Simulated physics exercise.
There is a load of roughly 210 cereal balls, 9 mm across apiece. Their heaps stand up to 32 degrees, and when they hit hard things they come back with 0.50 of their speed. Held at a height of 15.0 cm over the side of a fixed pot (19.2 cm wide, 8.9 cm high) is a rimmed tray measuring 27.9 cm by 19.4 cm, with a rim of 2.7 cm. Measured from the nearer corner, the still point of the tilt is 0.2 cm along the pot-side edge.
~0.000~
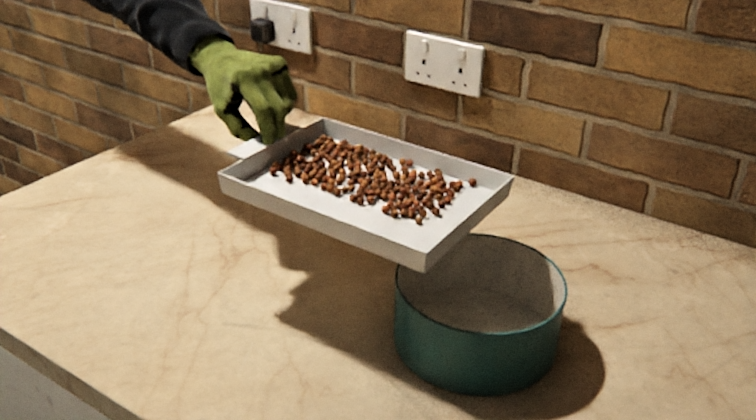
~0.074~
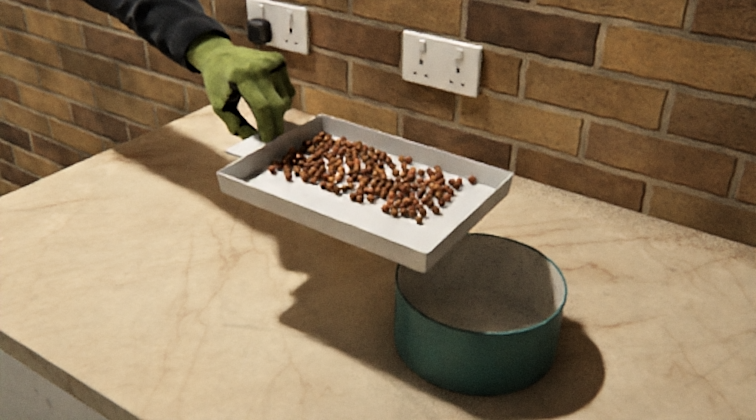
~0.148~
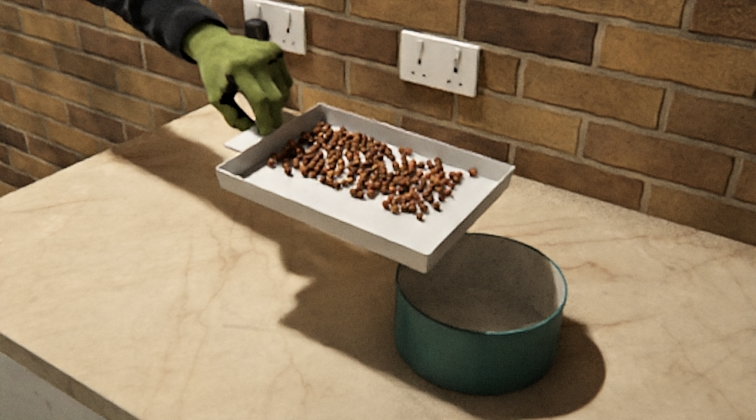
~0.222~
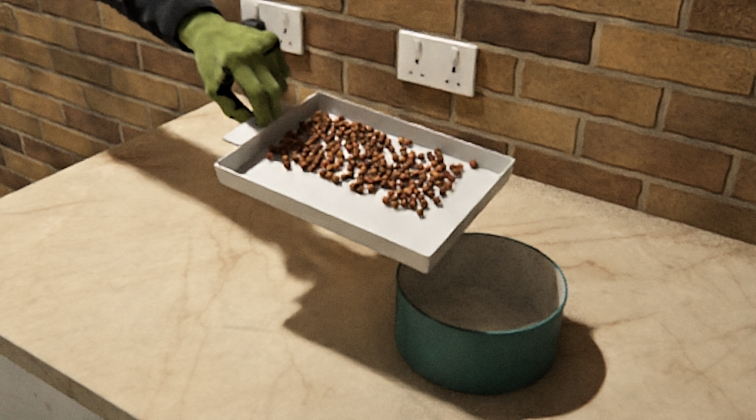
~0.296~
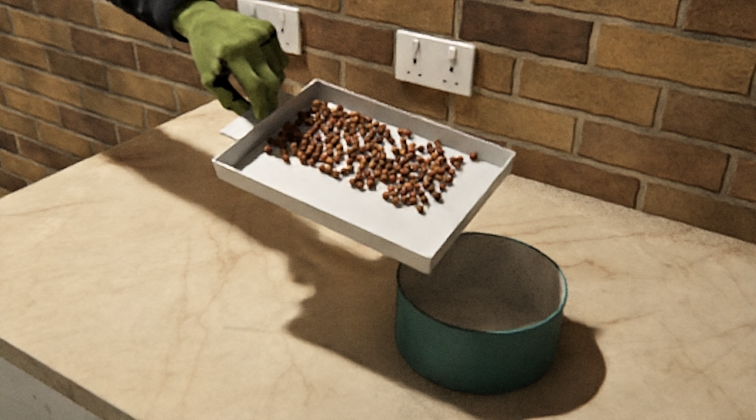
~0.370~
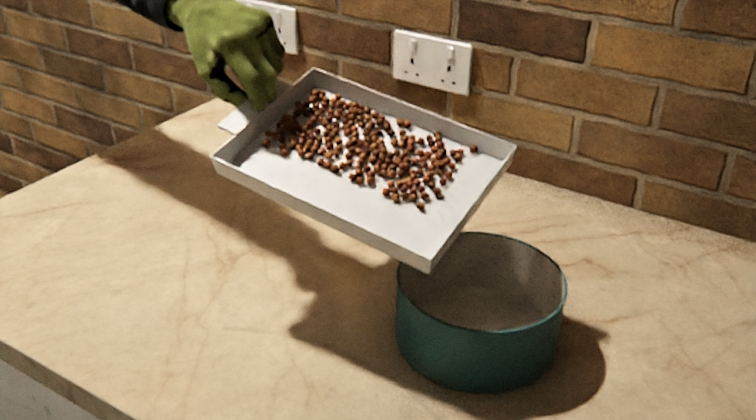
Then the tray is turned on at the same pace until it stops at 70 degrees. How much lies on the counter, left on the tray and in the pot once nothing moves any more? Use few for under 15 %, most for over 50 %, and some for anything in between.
Counter: Few, tray: Most, pot: Few.
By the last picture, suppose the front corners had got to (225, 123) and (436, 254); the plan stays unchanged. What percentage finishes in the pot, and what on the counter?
You'd end with pot at 0 and counter at 0.
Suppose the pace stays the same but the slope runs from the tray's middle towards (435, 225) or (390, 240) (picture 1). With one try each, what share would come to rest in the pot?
Near 0 and 0 percent, in that order.
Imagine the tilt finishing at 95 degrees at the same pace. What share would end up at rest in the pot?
0 per cent.
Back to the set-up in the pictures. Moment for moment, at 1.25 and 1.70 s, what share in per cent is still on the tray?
Earlier moment 100, later moment 100.
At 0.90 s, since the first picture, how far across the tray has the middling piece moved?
About 11 cm.
After 0.90 s, tilt 41 degrees; the tray holds 100 %, the pot 0 %.
After 1.25 s, tilt 58 degrees; the tray holds 100 %, the pot 0 %.
After 1.70 s, tilt 70 degrees; the tray holds 100 %, the pot 0 %.
At rest (2.4 s), counter 0 %, tray 100 %, pot 0 %.
